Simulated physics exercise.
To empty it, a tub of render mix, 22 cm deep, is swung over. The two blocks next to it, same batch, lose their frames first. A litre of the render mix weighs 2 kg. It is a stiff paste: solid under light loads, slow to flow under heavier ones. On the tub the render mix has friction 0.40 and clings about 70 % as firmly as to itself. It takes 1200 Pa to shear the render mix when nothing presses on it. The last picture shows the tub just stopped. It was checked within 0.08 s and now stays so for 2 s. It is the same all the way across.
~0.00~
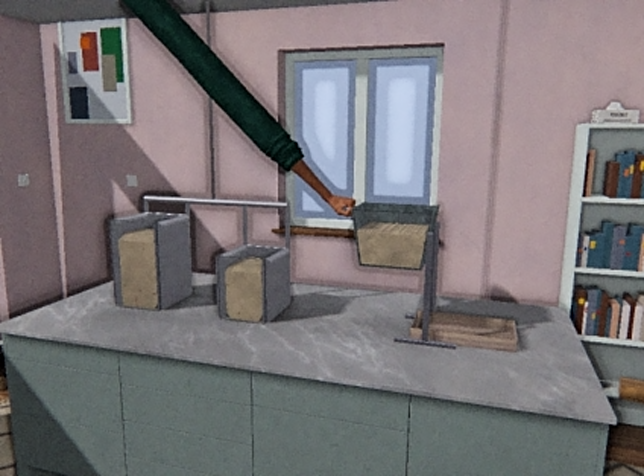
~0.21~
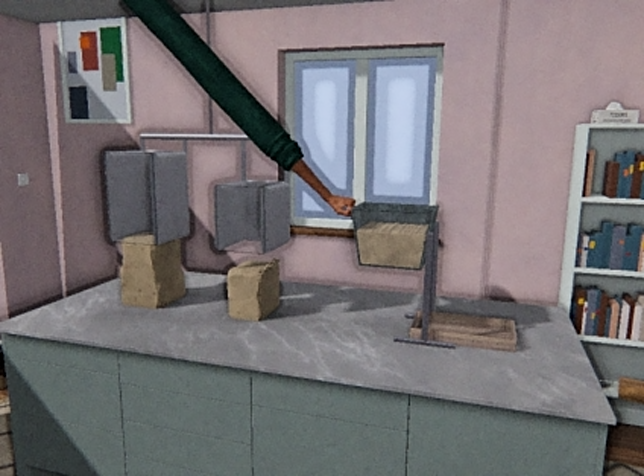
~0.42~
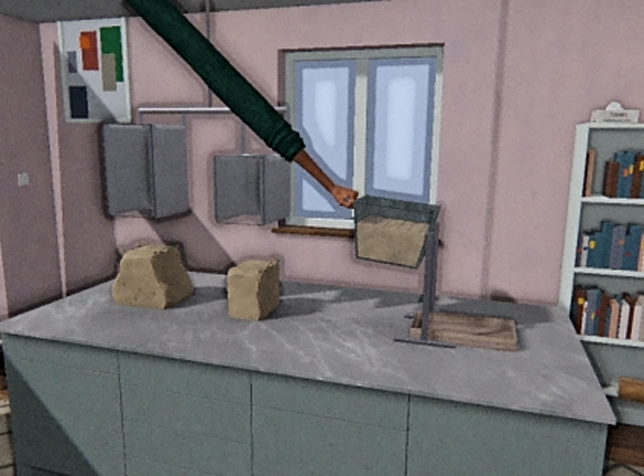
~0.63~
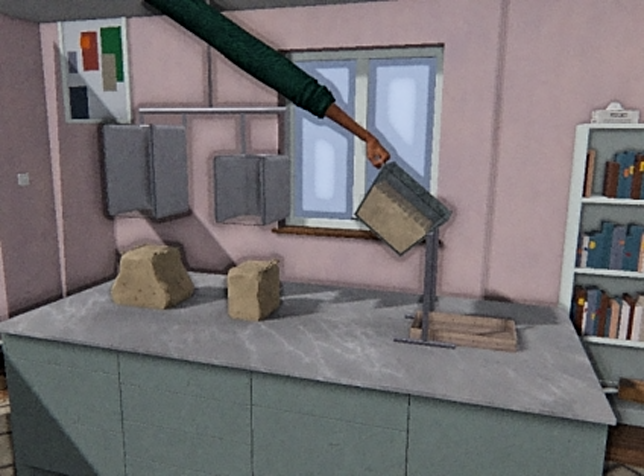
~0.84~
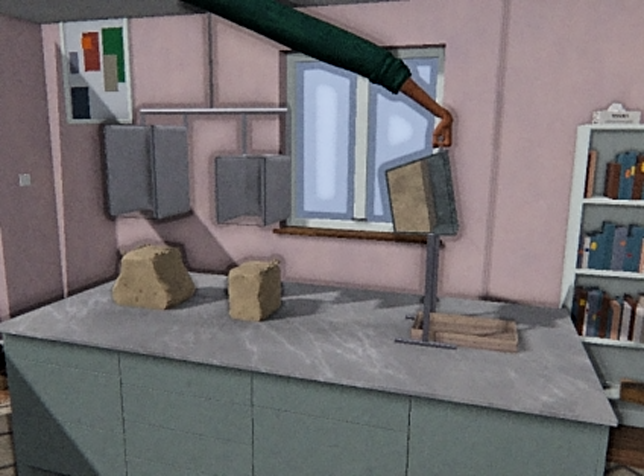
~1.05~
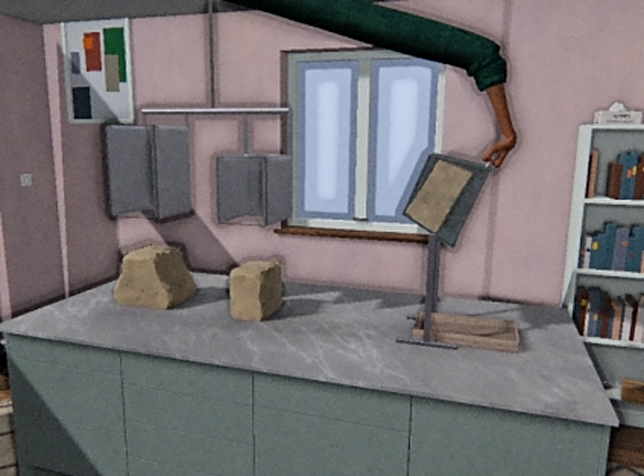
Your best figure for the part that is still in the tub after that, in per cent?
The part that is still in the tub after that is near 0 %.
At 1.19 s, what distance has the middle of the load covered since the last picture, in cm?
Some 11 cm.
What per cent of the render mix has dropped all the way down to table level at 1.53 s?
Near 70 %.
After 1.19 s, the tub is at 112 degrees and holds 79 %.
After 1.36 s, the tub is at 112 degrees and holds 2 %.
After 1.53 s, the tub is at 112 degrees and holds 0 %.
After 1.70 s, the tub is at 112 degrees and holds 0 %.
After 3.05 s, the tub is at 112 degrees and holds 0 %.
